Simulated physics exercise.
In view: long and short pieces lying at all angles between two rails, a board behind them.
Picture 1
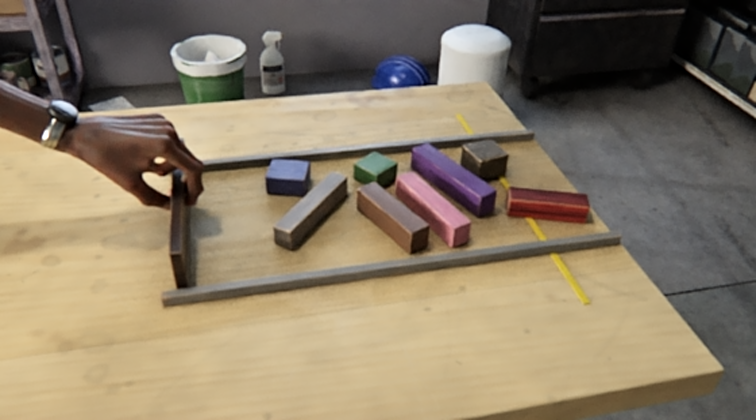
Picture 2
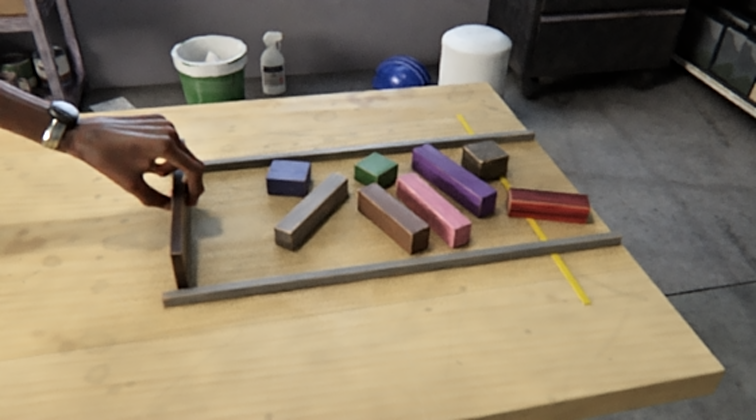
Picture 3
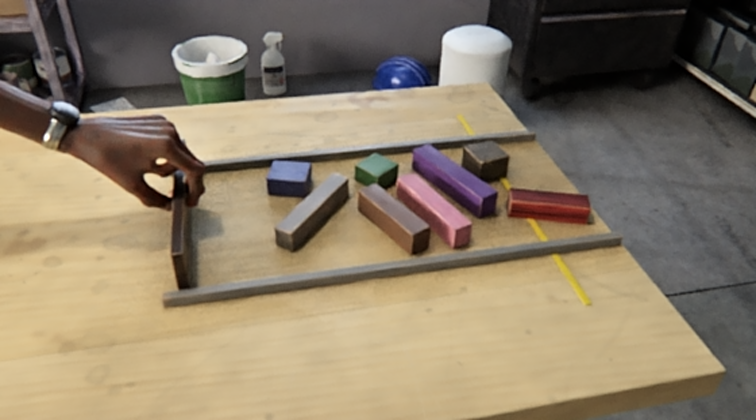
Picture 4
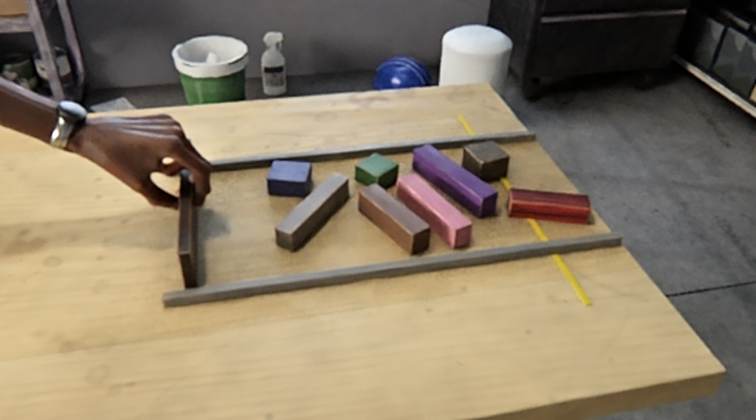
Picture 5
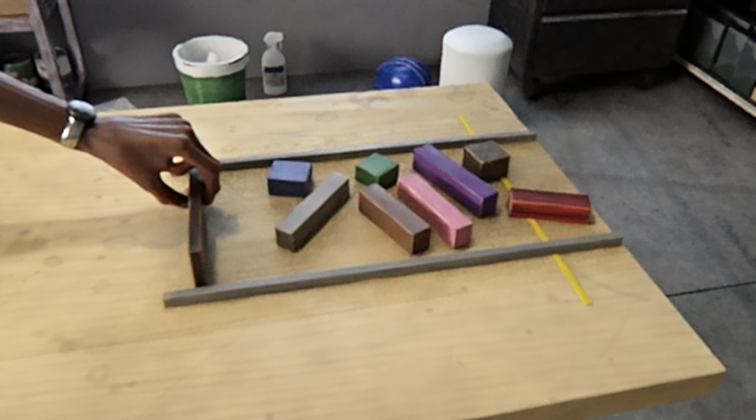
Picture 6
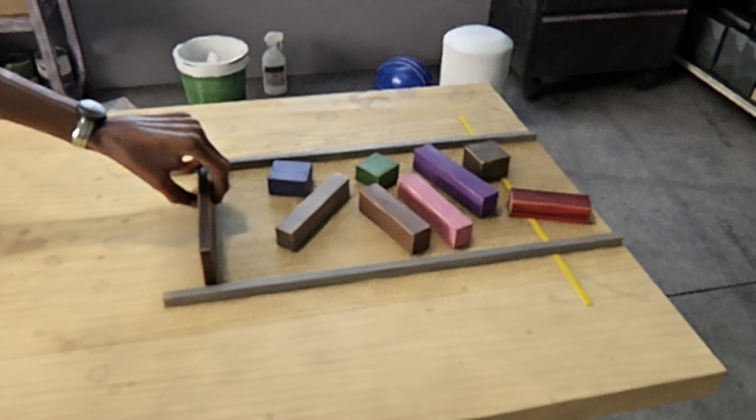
A hand slid a dark upright board a short way to the right between two grey rails, while the scattered colored blocks and bars in front of it stayed put on the wooden table.
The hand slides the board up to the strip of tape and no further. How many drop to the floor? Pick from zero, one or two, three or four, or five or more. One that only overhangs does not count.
In the end the number that fall off is three or four.
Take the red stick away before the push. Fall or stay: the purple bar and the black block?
The purple bar drops off; the black block tumbles off.
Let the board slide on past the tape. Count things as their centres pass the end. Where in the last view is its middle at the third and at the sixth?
First at (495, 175), next at (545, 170).
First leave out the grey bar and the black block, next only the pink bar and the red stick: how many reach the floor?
2 in the first case, 2 in the second.
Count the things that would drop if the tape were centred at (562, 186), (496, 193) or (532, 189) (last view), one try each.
The counts: 8, 2 and 5.
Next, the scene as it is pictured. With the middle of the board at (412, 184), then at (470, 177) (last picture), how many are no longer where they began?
8 and 8.
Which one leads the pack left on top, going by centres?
The pink bar.
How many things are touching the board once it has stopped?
In contact: 3.
A little later, none off yet; red stick at rest near (549, 206); black block at rest near (486, 161); purple bar at rest near (453, 179).
Next, none off yet; red stick shifted a little near (573, 206); black block shifted about its own width near (518, 157); purple bar shifted a little near (501, 172).
When it is over, the number that fall off is three or four; down, purple bar, black block and red stick.
